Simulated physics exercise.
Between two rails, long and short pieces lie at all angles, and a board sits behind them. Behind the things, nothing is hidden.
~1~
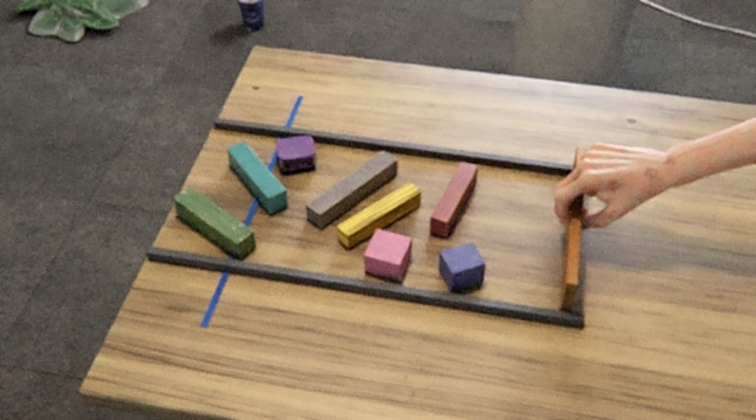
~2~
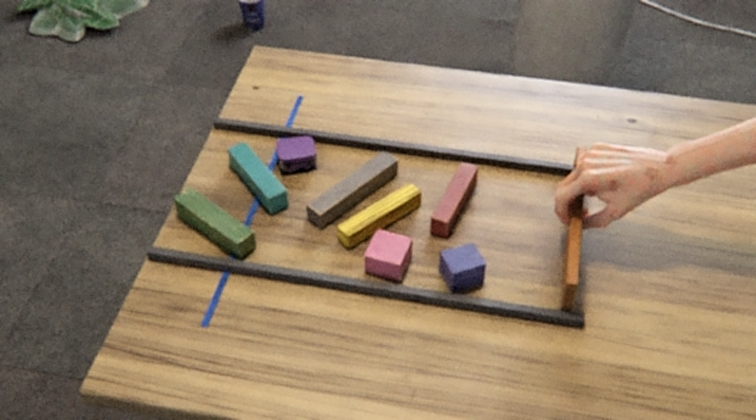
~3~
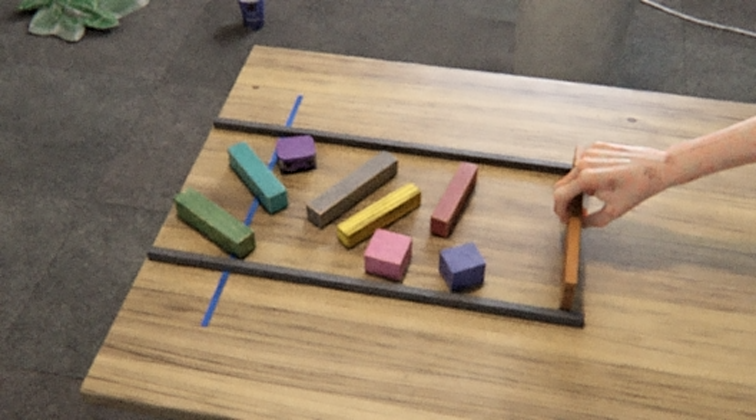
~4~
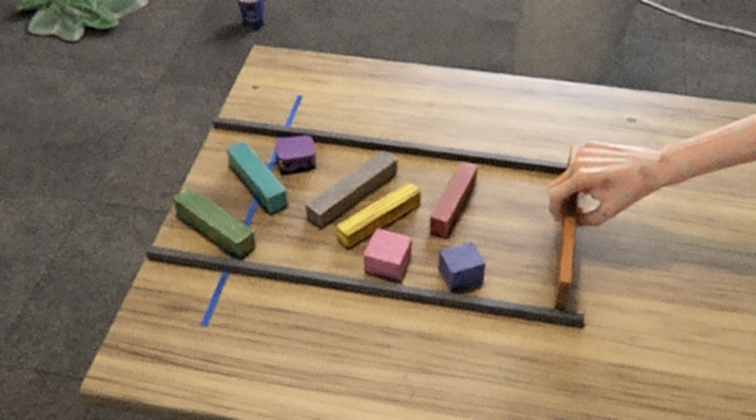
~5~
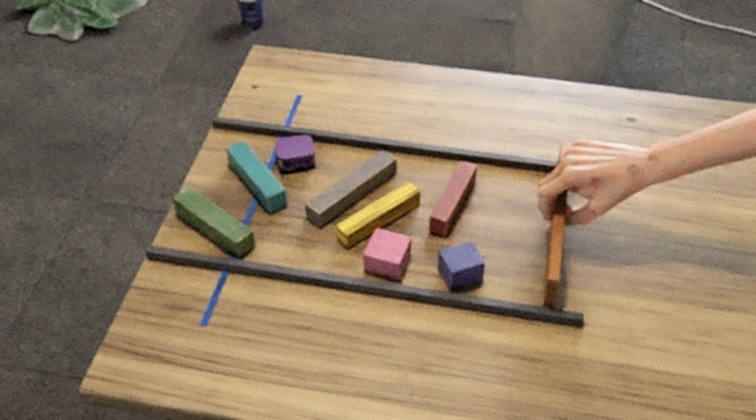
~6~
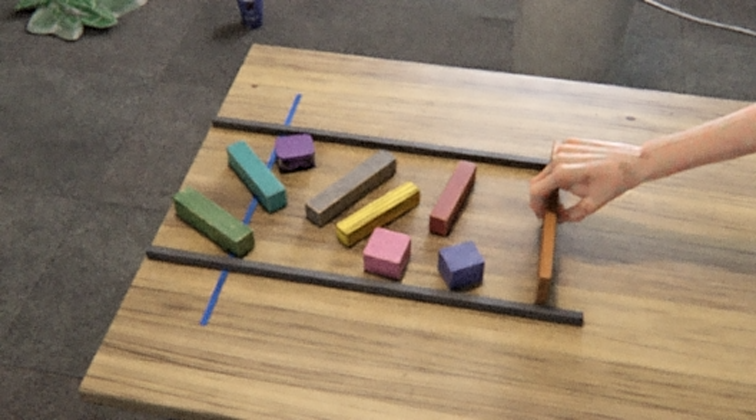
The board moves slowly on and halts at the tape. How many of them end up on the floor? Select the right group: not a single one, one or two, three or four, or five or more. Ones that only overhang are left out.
The right group is one or two.
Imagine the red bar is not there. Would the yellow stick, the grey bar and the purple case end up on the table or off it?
Outcome for the yellow stick: It stays; for the grey bar: It stays; for the purple case: It stays.
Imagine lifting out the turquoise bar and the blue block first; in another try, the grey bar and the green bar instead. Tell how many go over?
0, then 0.
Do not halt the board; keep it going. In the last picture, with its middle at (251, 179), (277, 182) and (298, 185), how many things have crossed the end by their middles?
Middles past end - pos 1: 2, pos 2: 0, pos 3: 0.
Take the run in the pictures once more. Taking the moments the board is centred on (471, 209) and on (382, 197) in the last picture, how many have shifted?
First 1, then 5.
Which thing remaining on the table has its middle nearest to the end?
It's the purple case that ends up nearest.
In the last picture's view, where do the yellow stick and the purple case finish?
You'll see the yellow stick at (220, 190), with the purple case at (216, 135).
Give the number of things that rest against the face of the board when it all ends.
The answer is 2.
A little later, none off yet; green bar at rest near (213, 221); turquoise bar at rest near (256, 175); purple case at rest near (295, 154).
Next, none off yet; green bar shifted a little near (177, 213); turquoise bar shifted a little near (217, 160); purple case shifted about its own width near (251, 141).
When it is over, the number that fall off is one or two; down, turquoise bar and green bar.
